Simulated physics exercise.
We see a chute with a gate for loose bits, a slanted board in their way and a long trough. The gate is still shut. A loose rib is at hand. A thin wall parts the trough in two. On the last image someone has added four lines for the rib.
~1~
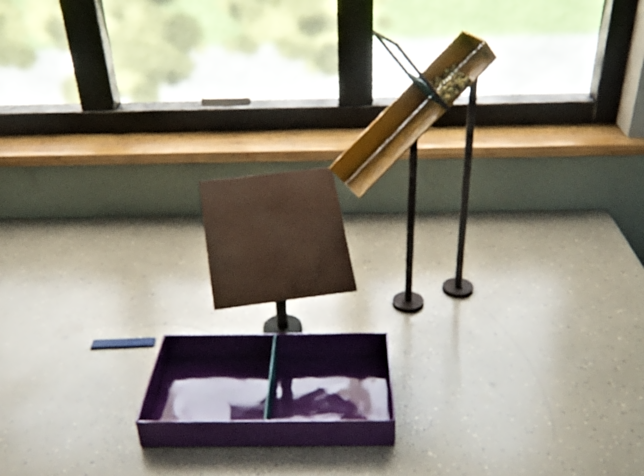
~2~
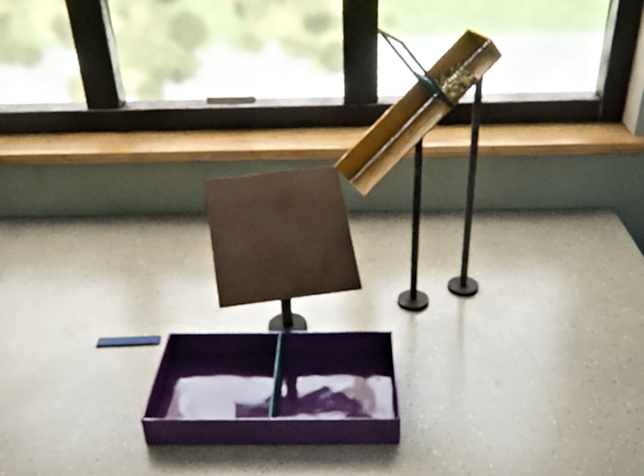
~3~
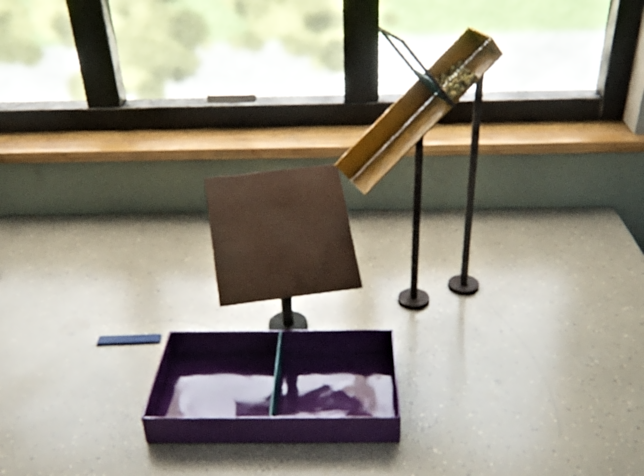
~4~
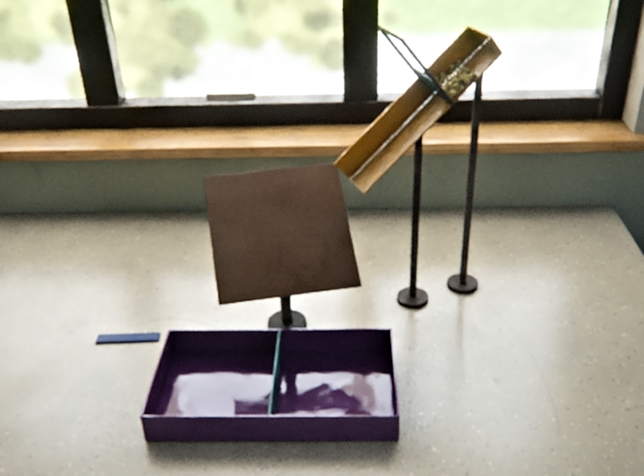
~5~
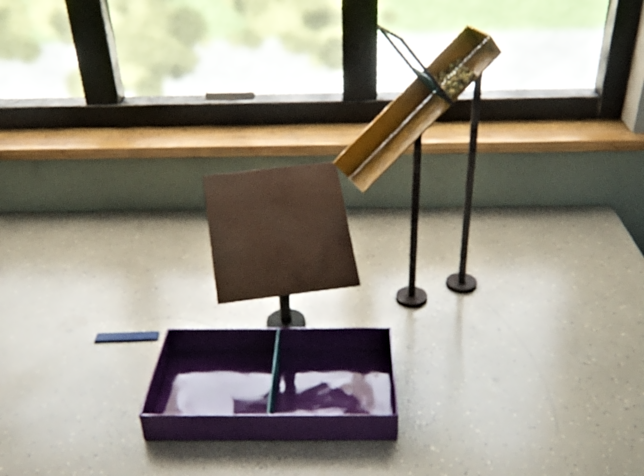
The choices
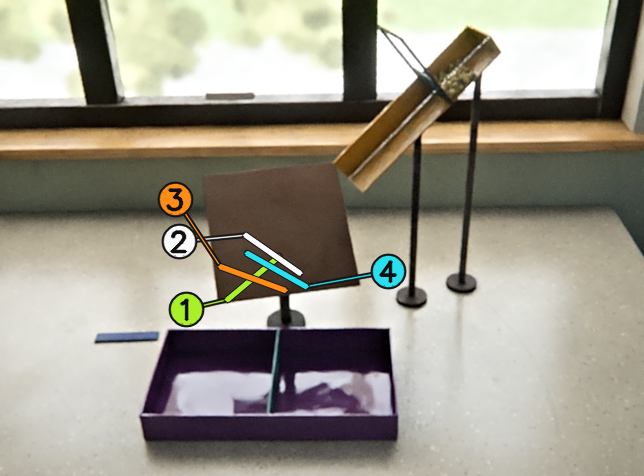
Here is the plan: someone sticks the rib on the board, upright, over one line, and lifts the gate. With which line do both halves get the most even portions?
It is 1.
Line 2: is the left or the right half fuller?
Right.
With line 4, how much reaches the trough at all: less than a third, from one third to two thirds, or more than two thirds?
It is more than two thirds.
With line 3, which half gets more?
More lands on the right.
On the marked copy, line 1 from (279, 256) to (227, 299); line 2 from (245, 235) to (299, 273); line 3 from (220, 266) to (285, 290); line 4 from (247, 253) to (306, 286).
Choosing 1, of what is caught, close to two thirds in the left half, close to a third in the right.
Choosing 2, of what is caught, only a few in the left half, all but a few in the right.
Choosing 3, of what is caught, a small share in the left half, all but a few in the right.
Choosing 4, of what is caught, only a few in the left half, all but a few in the right.
